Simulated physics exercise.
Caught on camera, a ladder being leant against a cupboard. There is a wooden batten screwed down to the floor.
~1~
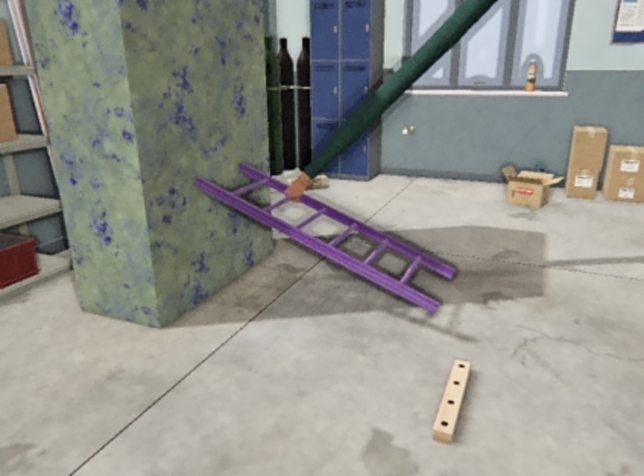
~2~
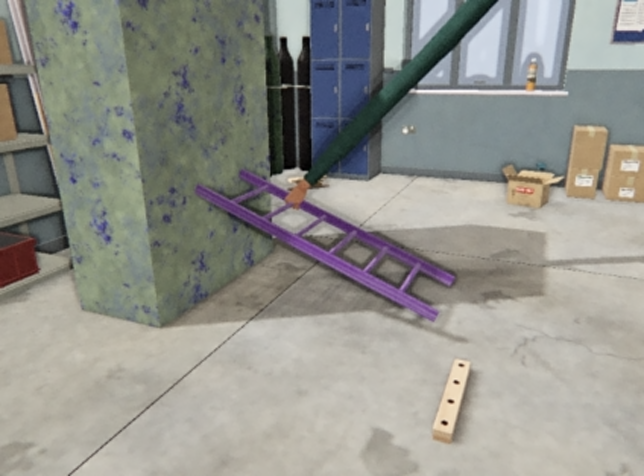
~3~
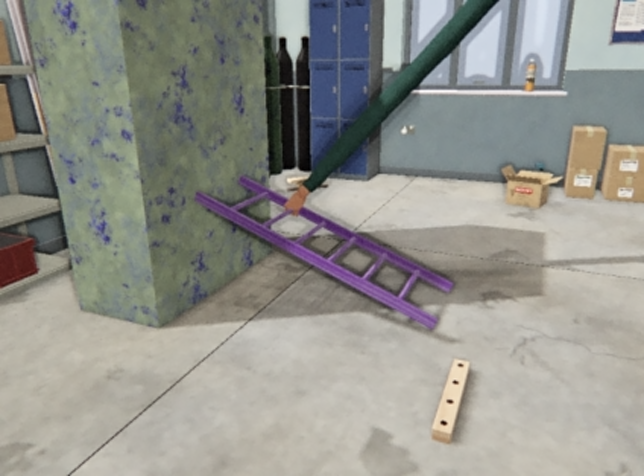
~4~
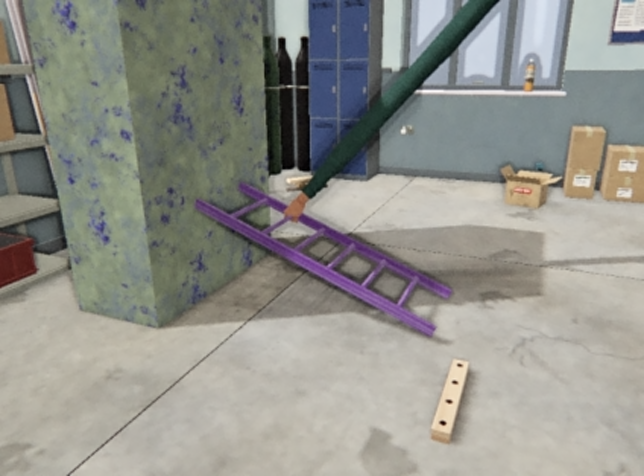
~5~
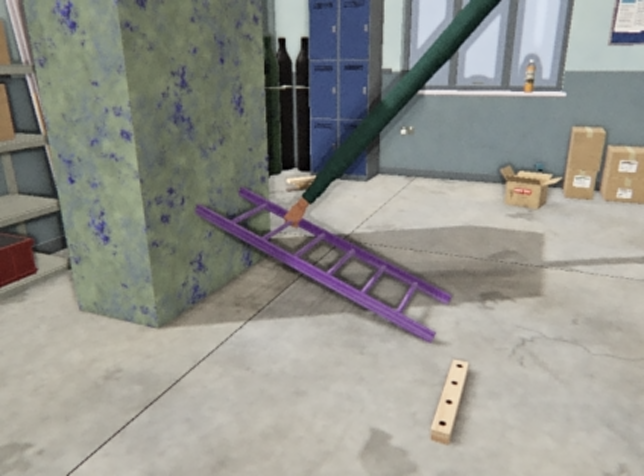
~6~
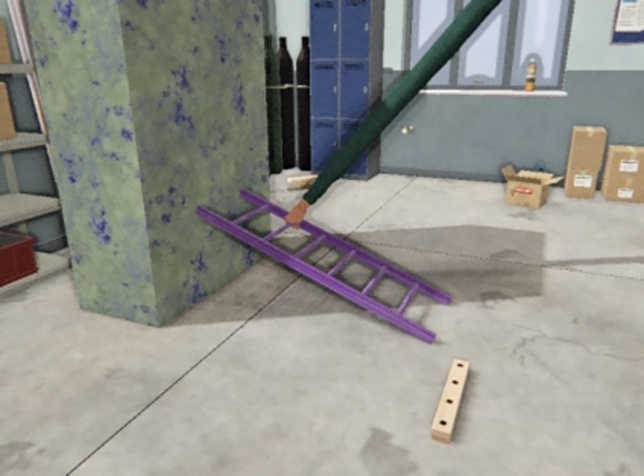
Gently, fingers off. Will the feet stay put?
No.
Then, 0.28 s on from there, purple ladder turned 12° from its first pose near (331, 281).
Then, 0.58 s on from there, purple ladder turned 26° from its first pose near (332, 287).
In the end, the purple ladder slides out and falls, near (334, 299).
